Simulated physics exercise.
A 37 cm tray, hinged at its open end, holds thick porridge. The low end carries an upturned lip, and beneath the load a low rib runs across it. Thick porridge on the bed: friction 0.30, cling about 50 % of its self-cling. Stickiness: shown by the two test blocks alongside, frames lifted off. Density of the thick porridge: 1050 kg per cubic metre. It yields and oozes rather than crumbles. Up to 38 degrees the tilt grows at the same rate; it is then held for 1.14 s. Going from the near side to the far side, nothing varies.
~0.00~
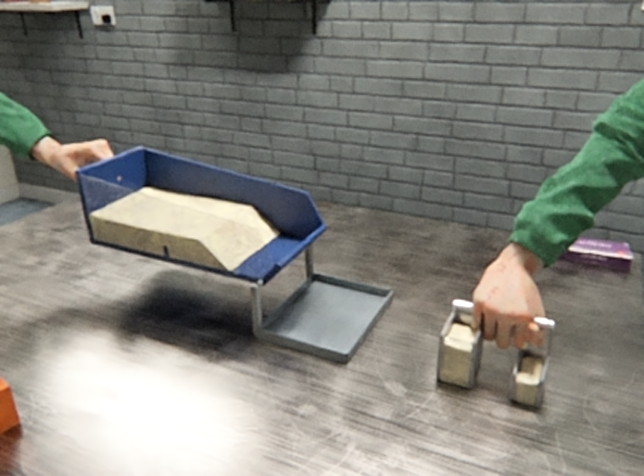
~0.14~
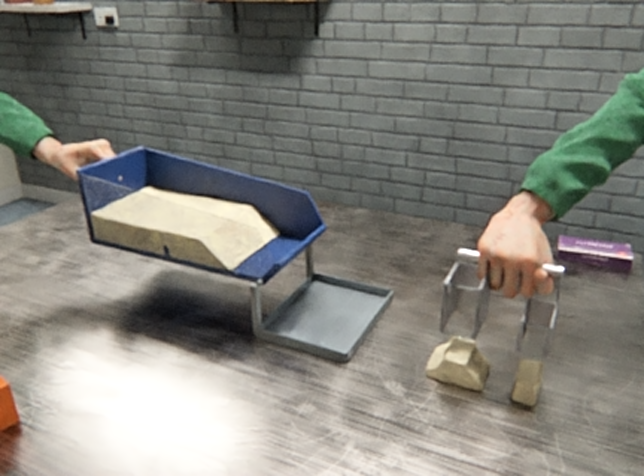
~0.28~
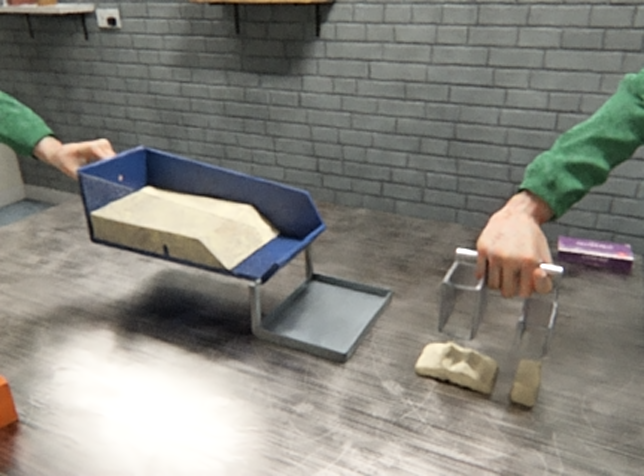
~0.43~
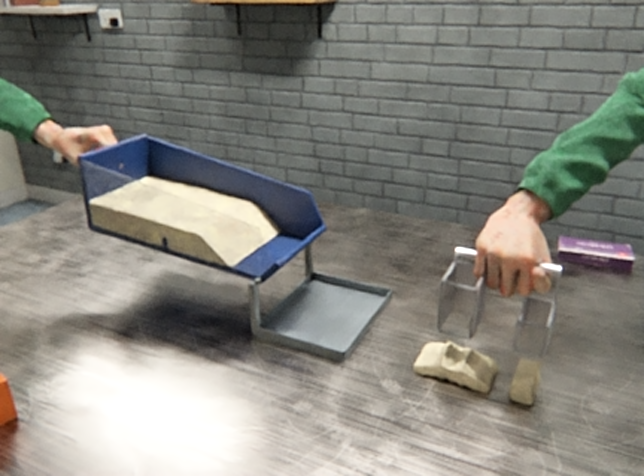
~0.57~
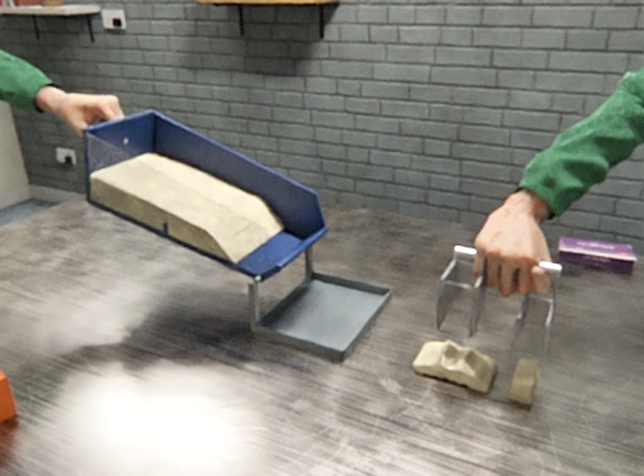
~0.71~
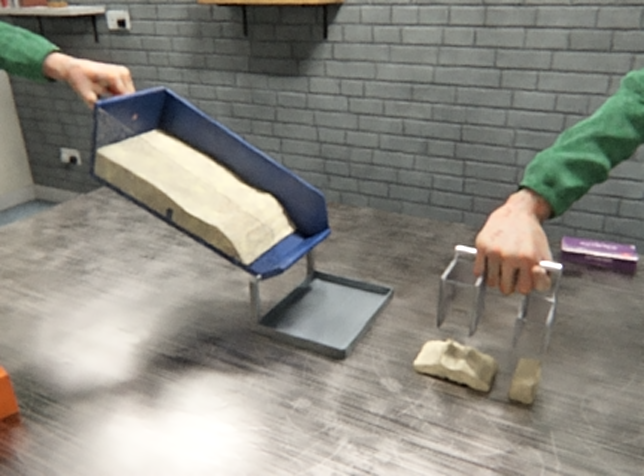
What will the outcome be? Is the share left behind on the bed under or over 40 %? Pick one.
I would pick under.
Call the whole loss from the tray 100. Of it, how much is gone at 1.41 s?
90 %.
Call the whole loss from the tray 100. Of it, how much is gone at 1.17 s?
Around 30 percent.
By 0.92 s, the tilt is 32 degrees and 100 % is on the bed.
By 1.17 s, the tilt is 38 degrees and 81 % is on the bed.
By 1.41 s, the tilt is 38 degrees and 38 % is on the bed.
By 1.66 s, the tilt is 38 degrees and 28 % is on the bed.
By 2.23 s, at the end, the tilt is 38 degrees and 28 % is on the bed.
